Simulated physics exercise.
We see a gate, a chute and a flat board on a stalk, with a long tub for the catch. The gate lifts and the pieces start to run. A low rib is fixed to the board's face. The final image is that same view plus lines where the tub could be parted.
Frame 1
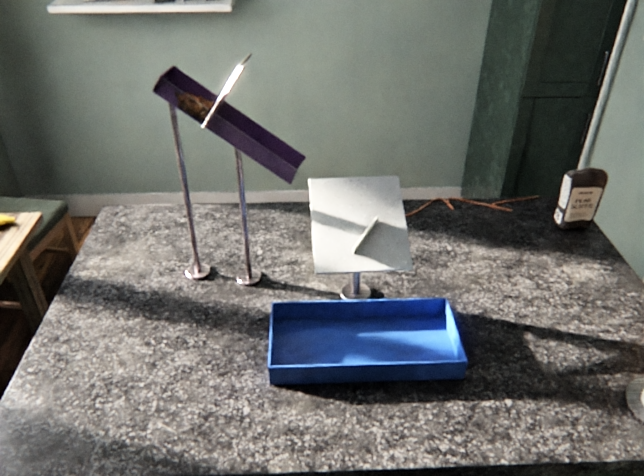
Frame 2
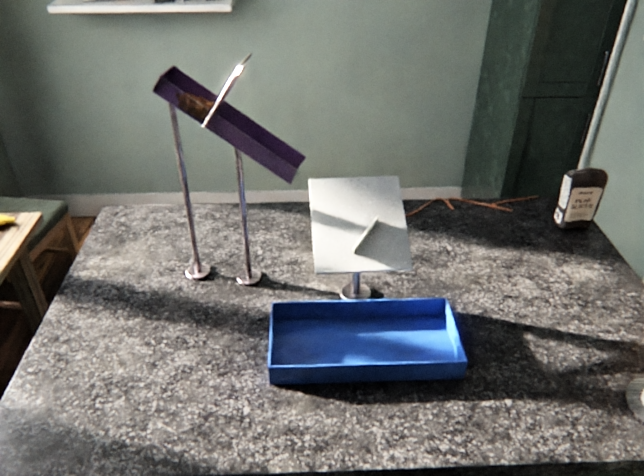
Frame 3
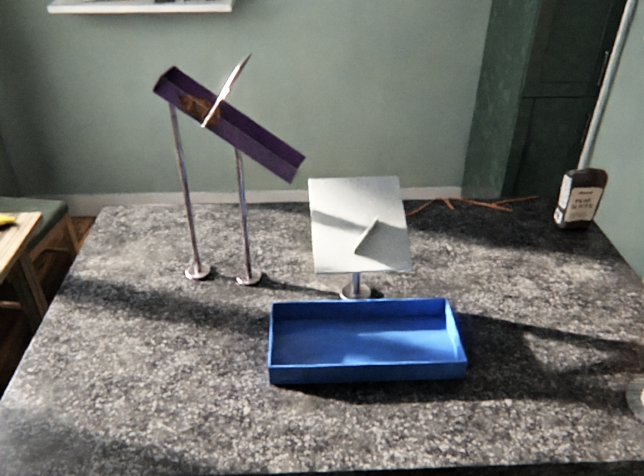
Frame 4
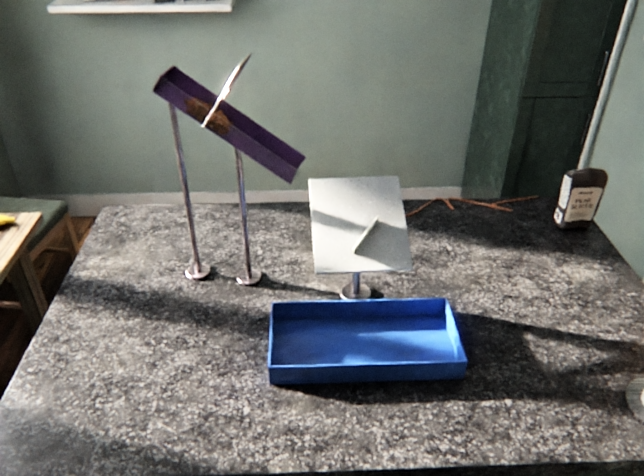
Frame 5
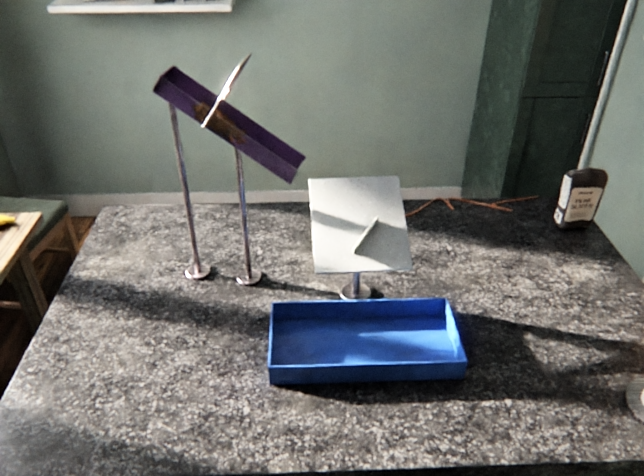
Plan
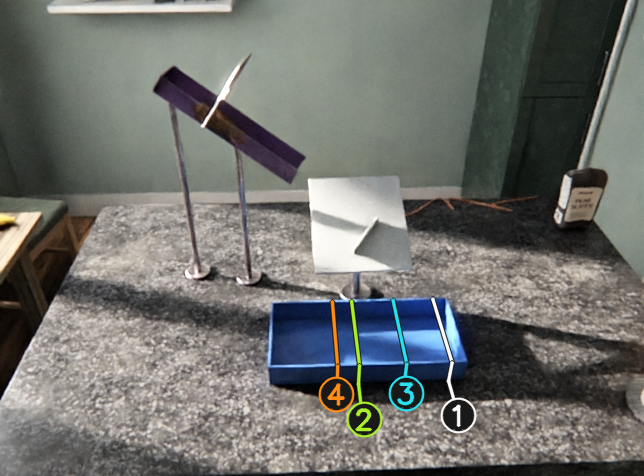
A purple chute on thin metal legs held a small brown load that slid slowly a short way down to the right past a lifted gate, above a pale tilted board and an empty blue tub.
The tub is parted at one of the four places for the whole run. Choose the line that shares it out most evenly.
The answer is line 4.
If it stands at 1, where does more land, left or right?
More lands on the left.
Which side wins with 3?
More lands on the left.
On the marked copy, line 1 crosses the front rim at (451, 361); line 2 crosses the front rim at (359, 364); line 3 crosses the front rim at (406, 363); line 4 crosses the front rim at (337, 365).
For line 1, of what is caught, every piece on the left of the divider, not one piece on the right.
For line 2, of what is caught, almost all on the left of the divider, about a tenth on the right.
For line 3, of what is caught, almost all on the left of the divider, about a tenth on the right.
For line 4, of what is caught, roughly a third on the left of the divider, roughly two thirds on the right.
